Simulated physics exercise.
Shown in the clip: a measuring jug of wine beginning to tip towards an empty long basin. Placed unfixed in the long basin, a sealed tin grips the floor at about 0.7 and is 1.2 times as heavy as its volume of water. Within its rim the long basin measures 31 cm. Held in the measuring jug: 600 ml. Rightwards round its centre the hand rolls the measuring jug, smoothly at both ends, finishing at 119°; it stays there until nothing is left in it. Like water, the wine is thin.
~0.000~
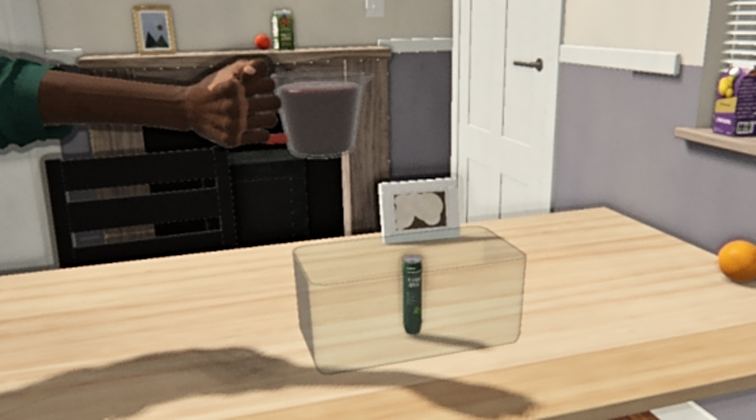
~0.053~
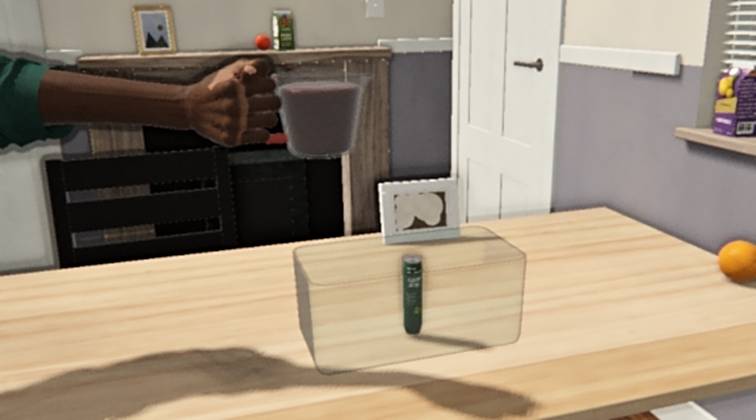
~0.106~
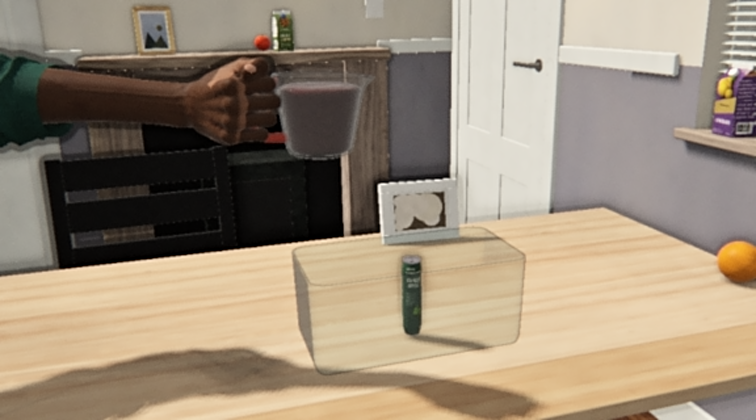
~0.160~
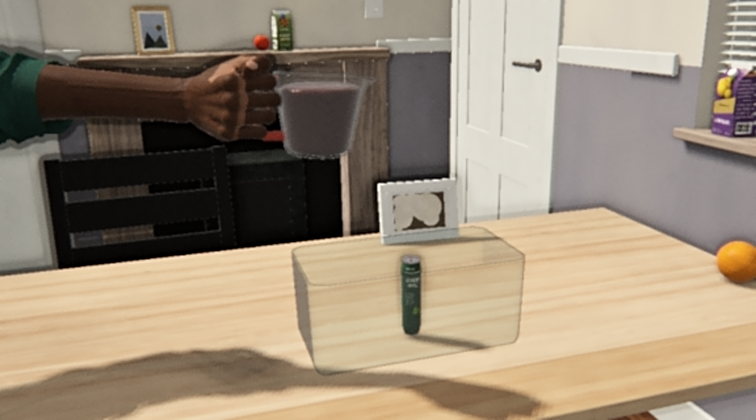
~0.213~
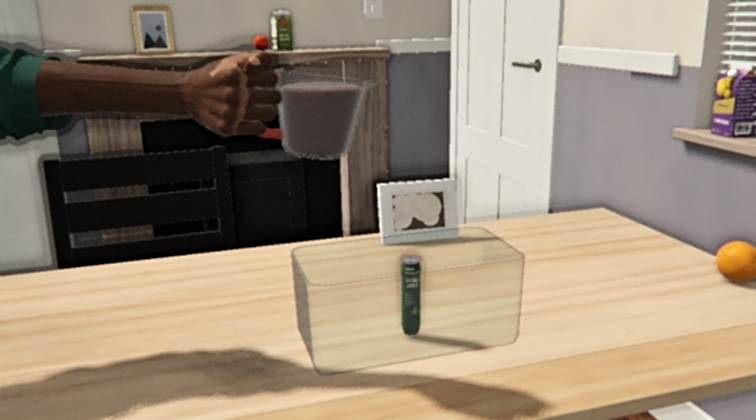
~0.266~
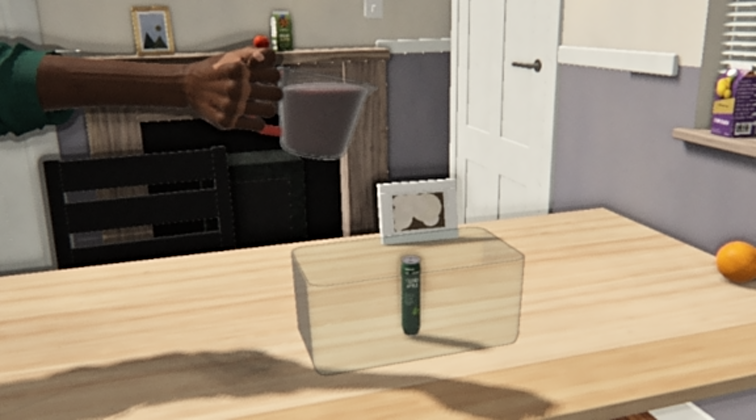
A hand holding a measuring jug of dark wine above an empty clear basin, slowly beginning to tilt it slightly to the right.
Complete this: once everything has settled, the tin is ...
Once everything has settled, the tin is standing up.
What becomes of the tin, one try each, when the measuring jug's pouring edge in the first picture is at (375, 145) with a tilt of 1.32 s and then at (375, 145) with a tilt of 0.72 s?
Run one: It tumbles. Run two: It tumbles.
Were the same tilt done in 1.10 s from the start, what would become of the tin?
The tin would stay balanced.
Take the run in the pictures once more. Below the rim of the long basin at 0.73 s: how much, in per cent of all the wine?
Estimate - around 10 in a hundred parts.
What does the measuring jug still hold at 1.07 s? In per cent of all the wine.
I'd estimate some 5 per cent.
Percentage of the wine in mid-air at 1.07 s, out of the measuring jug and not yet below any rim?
Around 14 percent of it is airborne.
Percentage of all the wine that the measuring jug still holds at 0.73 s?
62 %.
By 0.73 s the tilt is 70° and 62 per cent is still to pour; the tin stands where it began.
By 1.07 s the tilt is 109° and 5 per cent is still to pour; the tin stands where it began.
By 1.43 s the tilt is 119° and 0 per cent is still to pour; the tin stands where it began.
By 1.82 s the tilt is 119° and 0 per cent is still to pour; the tin stands where it began.
At rest the tin stands where it began.
